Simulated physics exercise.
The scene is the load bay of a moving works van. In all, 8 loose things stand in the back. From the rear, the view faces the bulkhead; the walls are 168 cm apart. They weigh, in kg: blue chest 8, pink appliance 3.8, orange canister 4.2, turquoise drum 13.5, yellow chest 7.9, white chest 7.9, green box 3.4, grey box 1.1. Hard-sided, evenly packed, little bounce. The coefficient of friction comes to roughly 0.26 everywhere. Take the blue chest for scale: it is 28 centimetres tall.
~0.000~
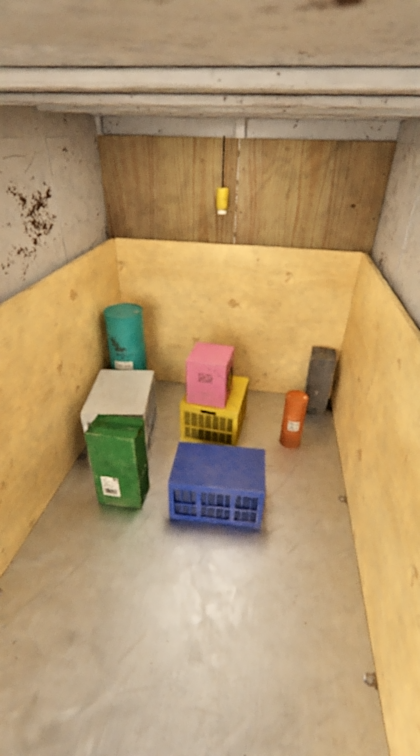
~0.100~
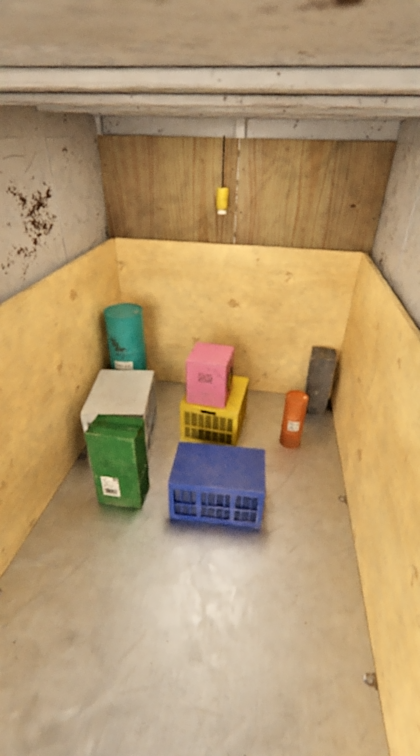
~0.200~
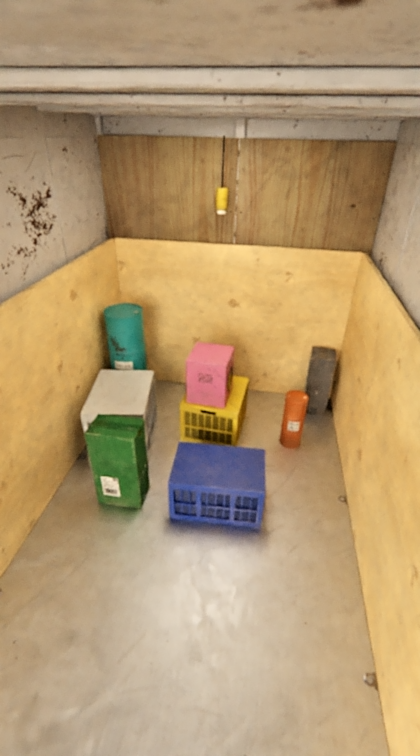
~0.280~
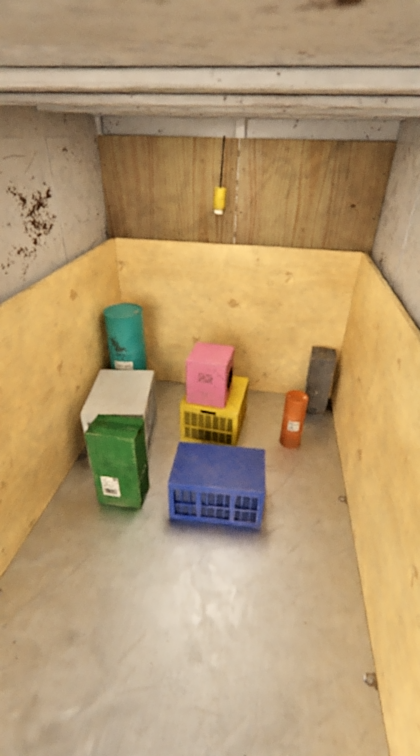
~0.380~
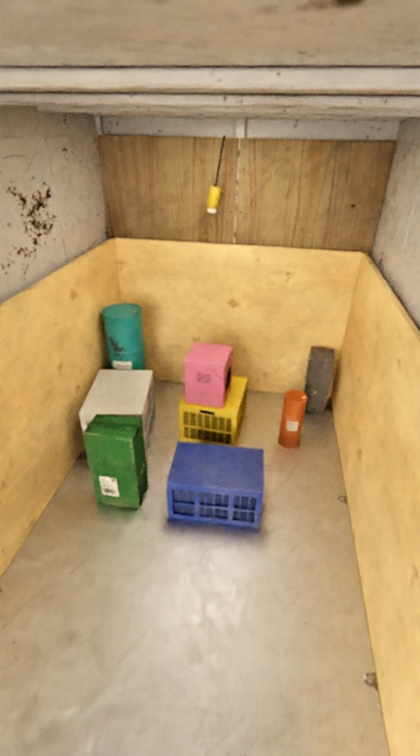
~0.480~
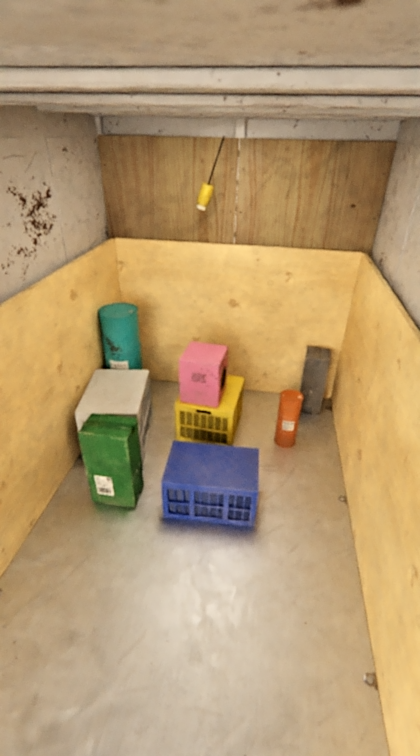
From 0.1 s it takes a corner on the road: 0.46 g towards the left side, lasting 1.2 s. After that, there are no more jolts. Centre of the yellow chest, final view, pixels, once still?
Roughly (178, 403).
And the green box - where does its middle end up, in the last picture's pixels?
My guess is roughly (73, 456).
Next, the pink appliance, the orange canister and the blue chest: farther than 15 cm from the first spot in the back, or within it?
Well, the pink appliance winds up somewhere else; the orange canister winds up somewhere else; and the blue chest winds up somewhere else.
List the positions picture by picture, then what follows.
The first picture shows no push; yellow chest (215, 409); blue chest (218, 483).
The second picture shows no push; orange canister (293, 420); turquoise drum (129, 361).
The third picture shows force 0.18 g left; white chest (124, 417); green box (120, 462).
The fourth picture shows force 0.33 g left; grey box (318, 381); blue chest (218, 483).
The fifth picture shows force 0.46 g left; pink appliance (209, 374); orange canister (292, 420).
The sixth picture shows force 0.46 g left; yellow chest (211, 408) moved 3 cm; turquoise drum (124, 361) moved 3 cm.
After 0.68 s, force 0.46 g left; yellow chest moved 13 cm near (197, 407); pink appliance moved 18 cm; grey box moved 15 cm.
After 0.88 s, force 0.46 g left; yellow chest moved 27 cm near (178, 404); grey box moved 35 cm; pink appliance 3° off upright.
After 1.18 s, force 0.22 g left; yellow chest moved 28 cm near (178, 403); grey box 3° off upright; orange canister moved 53 cm.
In the end (2.4 s), not toppled but over 15 cm from the start, blue chest, pink appliance, orange canister, yellow chest, green box and grey box; the other 2 under 15 cm from the start. In the last view, yellow chest near (178, 403).
